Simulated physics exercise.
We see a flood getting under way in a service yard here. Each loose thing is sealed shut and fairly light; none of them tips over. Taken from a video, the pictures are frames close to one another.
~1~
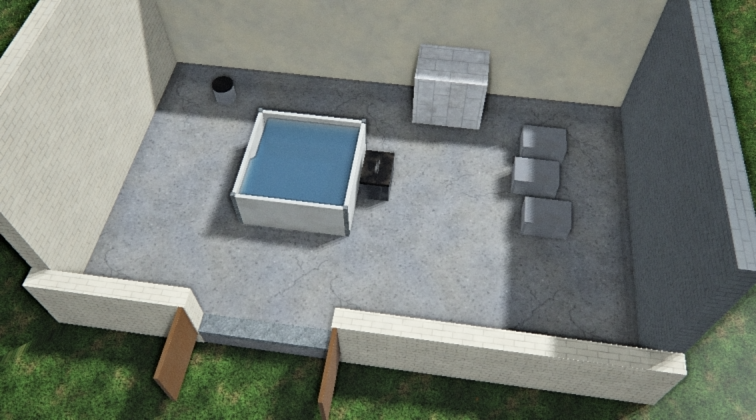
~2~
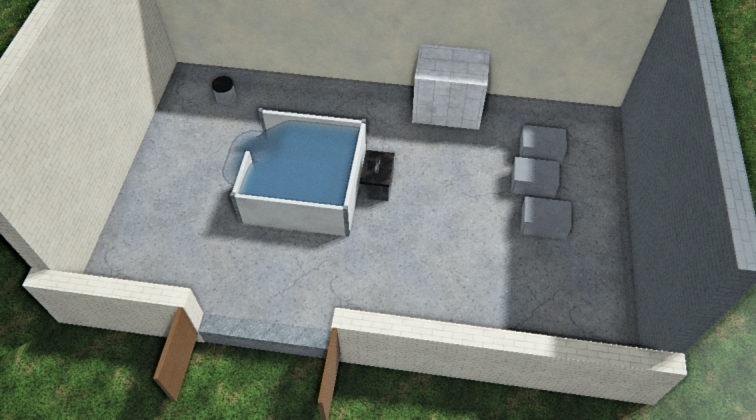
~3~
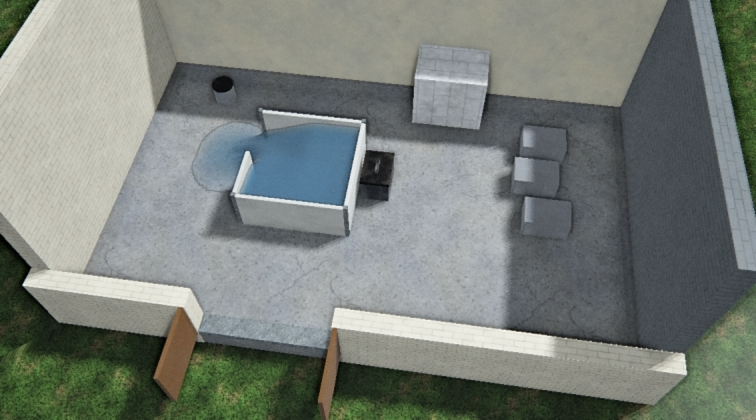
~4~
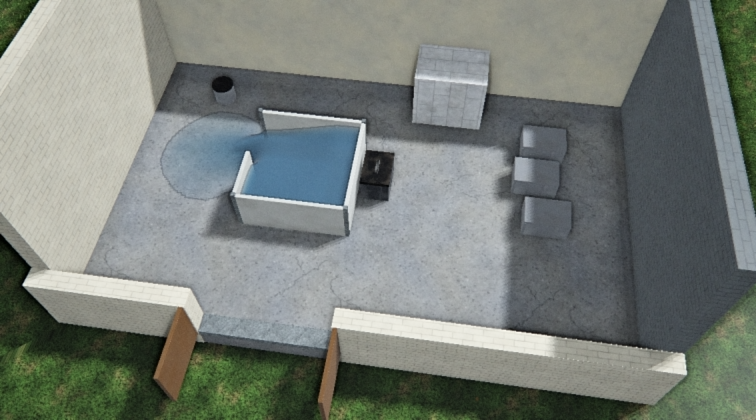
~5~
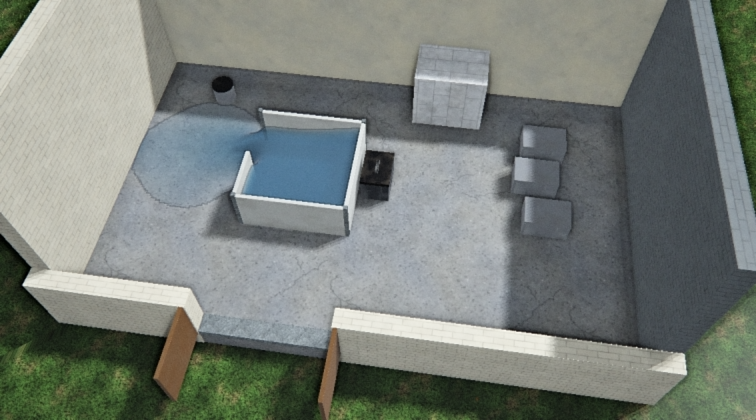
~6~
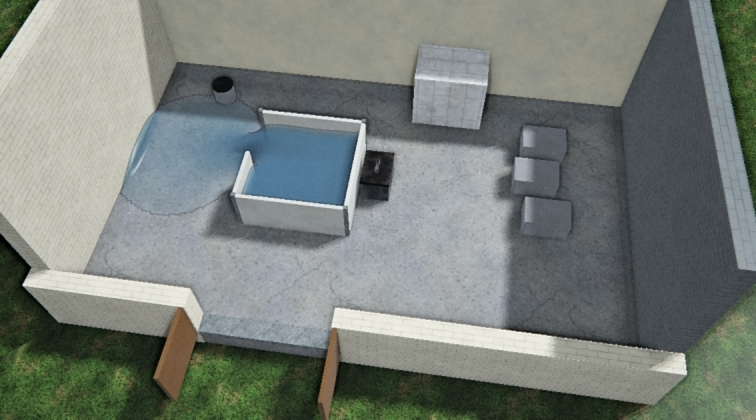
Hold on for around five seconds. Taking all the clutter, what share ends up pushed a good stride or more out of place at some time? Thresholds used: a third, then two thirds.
My call: Not even a third.
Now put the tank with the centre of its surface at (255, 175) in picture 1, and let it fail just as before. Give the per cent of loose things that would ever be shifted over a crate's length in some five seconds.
My guess is about 20 percent of them.
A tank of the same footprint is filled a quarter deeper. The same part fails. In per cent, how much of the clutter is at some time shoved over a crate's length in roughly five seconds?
Roughly 20 per cent.
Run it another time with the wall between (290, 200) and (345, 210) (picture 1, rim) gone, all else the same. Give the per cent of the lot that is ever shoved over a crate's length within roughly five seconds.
Near 0 in a hundred.
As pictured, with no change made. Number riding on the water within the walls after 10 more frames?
That adds up to 0.
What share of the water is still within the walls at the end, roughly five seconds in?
I'd estimate some 98 percent of the water stays.
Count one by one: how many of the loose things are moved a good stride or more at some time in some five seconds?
1 in all.
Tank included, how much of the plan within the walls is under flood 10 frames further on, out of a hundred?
That works out to about 30 in a hundred.
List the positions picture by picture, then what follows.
A pail at (222, 84), on the bottom; a chest at (377, 167) rests on the ground; 0 of 5 have shifted, in the first picture.
A pail at (222, 84) rests on the ground; a chest at (377, 167), on the bottom; 0 of 5 have shifted, in the second picture.
A pail at (222, 84), on the bottom; a chest at (377, 167) rests on the ground; 0 of 5 have shifted, in the third picture.
A pail at (222, 84), on the bottom; a chest at (377, 167), on the bottom; 0 of 5 have shifted, in the fourth picture.
A pail at (222, 84), on the bottom; a chest at (377, 167) rests on the ground; 0 of 5 have shifted, in the fifth picture.
A pail at (222, 84) rests on the ground; a chest at (377, 167) rests on the ground; 0 of 5 have shifted, in the sixth picture.
A moment on, 0 of 5 are well off their spots; 0 afloat.
Next, 0 of 5 are well off their spots; 0 afloat.
Later, 0 of 5 are well off their spots; 0 afloat.
In the end, 0 of 5 are well off their spots, and 1 have been at some point; 0 afloat.
